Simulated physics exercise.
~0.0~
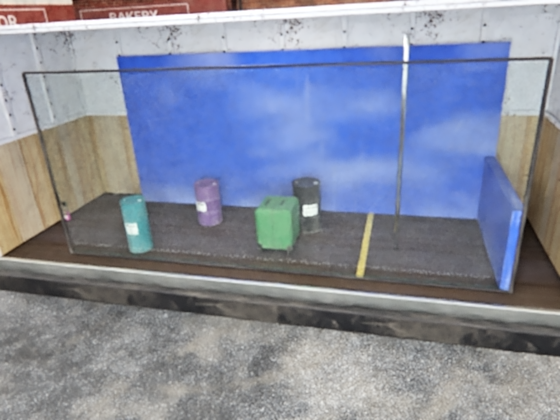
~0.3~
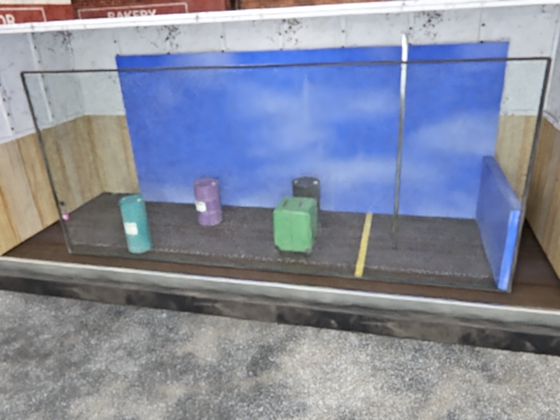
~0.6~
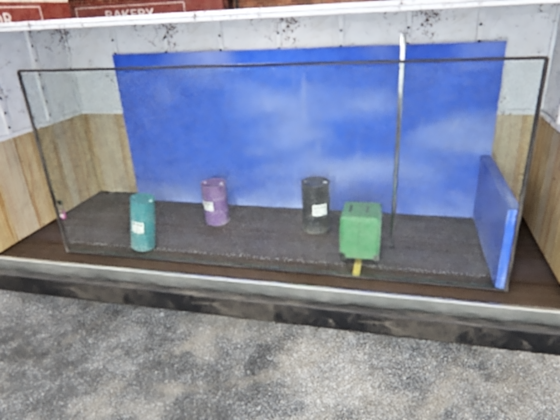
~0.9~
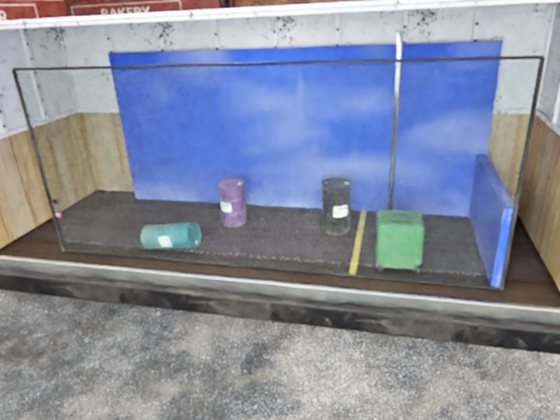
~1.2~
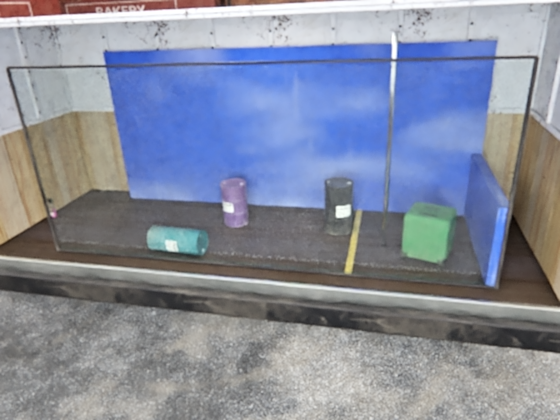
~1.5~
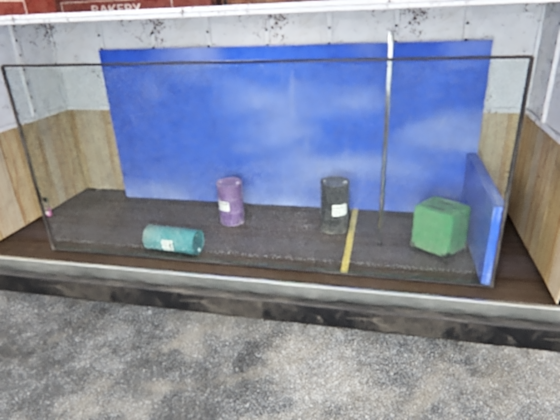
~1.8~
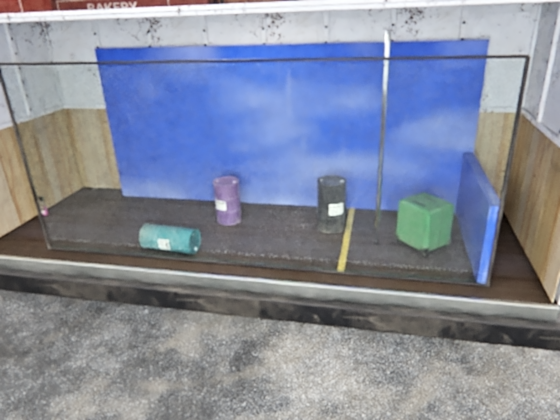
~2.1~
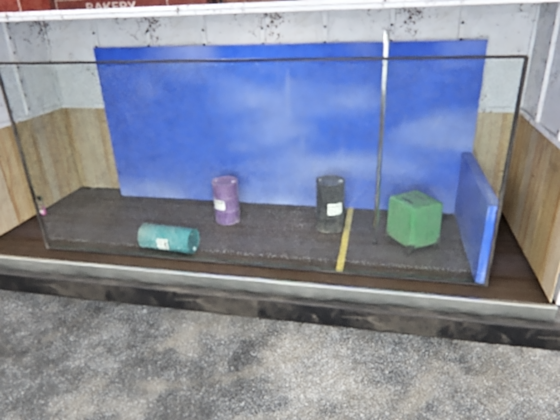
A green case slid right across the open bay and over the yellow line while the teal drum toppled onto its side and the black and purple drums shifted slightly, staying upright short of the line, before the case drifted back a little, still beyond it.
